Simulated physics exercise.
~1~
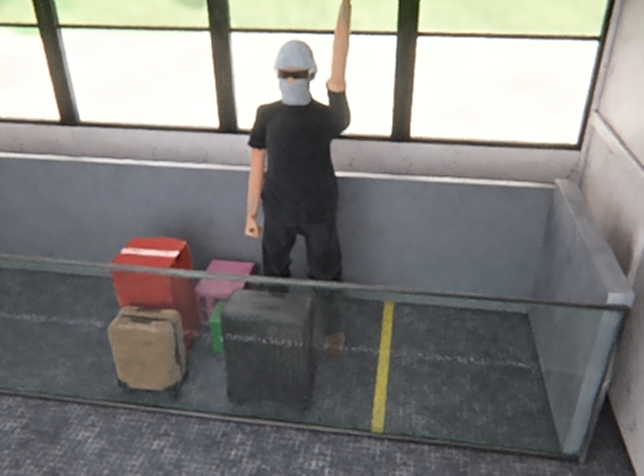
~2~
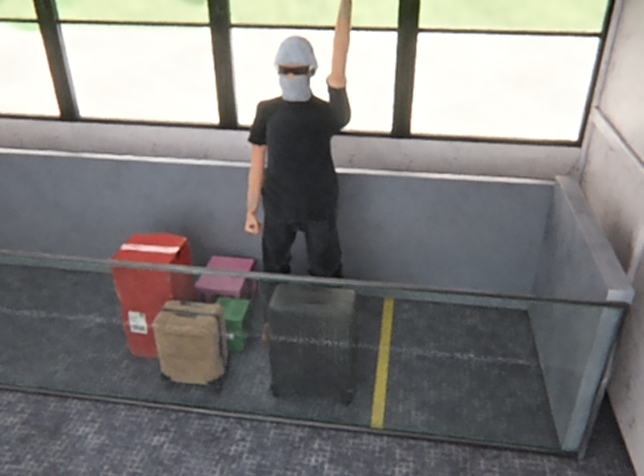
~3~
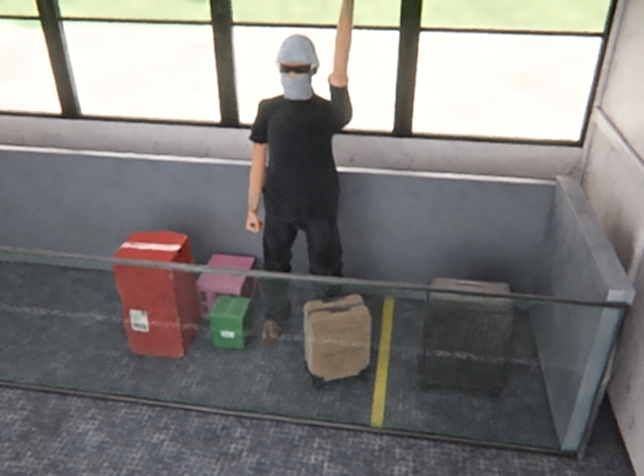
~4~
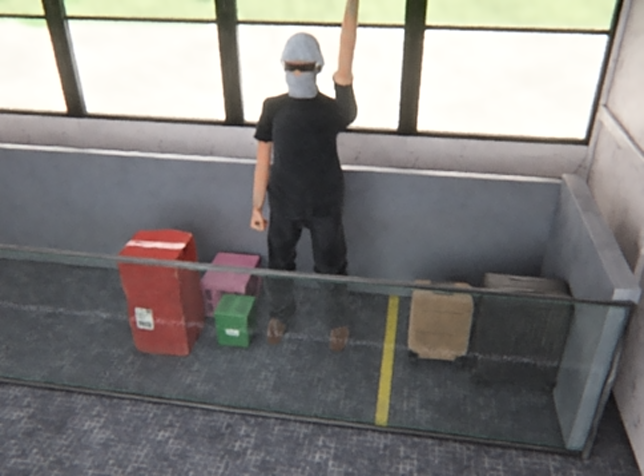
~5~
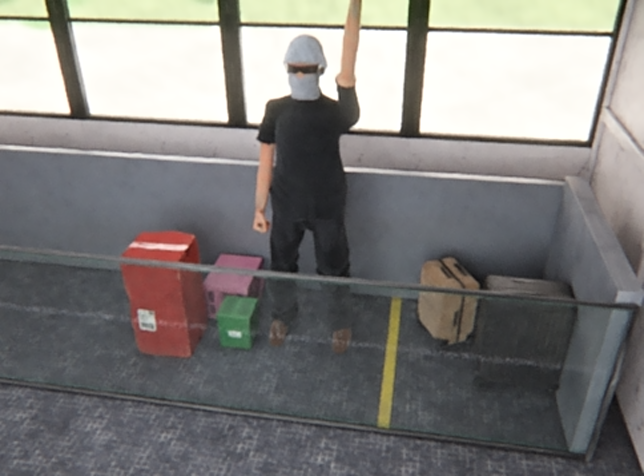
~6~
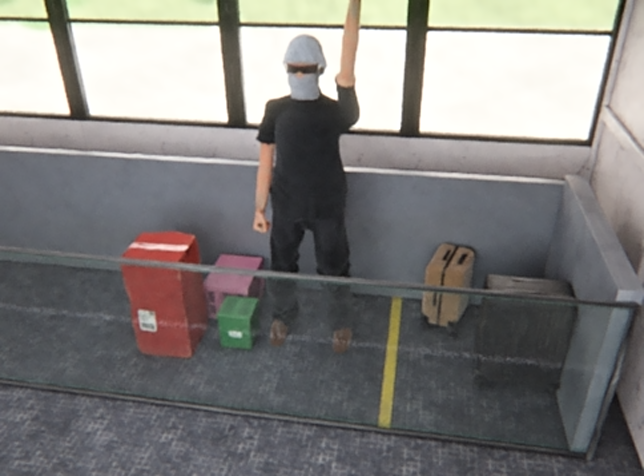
To begin with, a masked person in a black shirt stands with one arm raised behind a glass panel, among a tall red bag, a pink crate, a green tub and two wheeled cases, brown and black. The two cases roll right, and the black one crosses the yellow line first. The brown case follows across the line, passing in front of the person. It then drifts toward the back wall and turns, while the black case settles near the right end. Both cases finish upright beyond the line, with the other luggage still left of it.
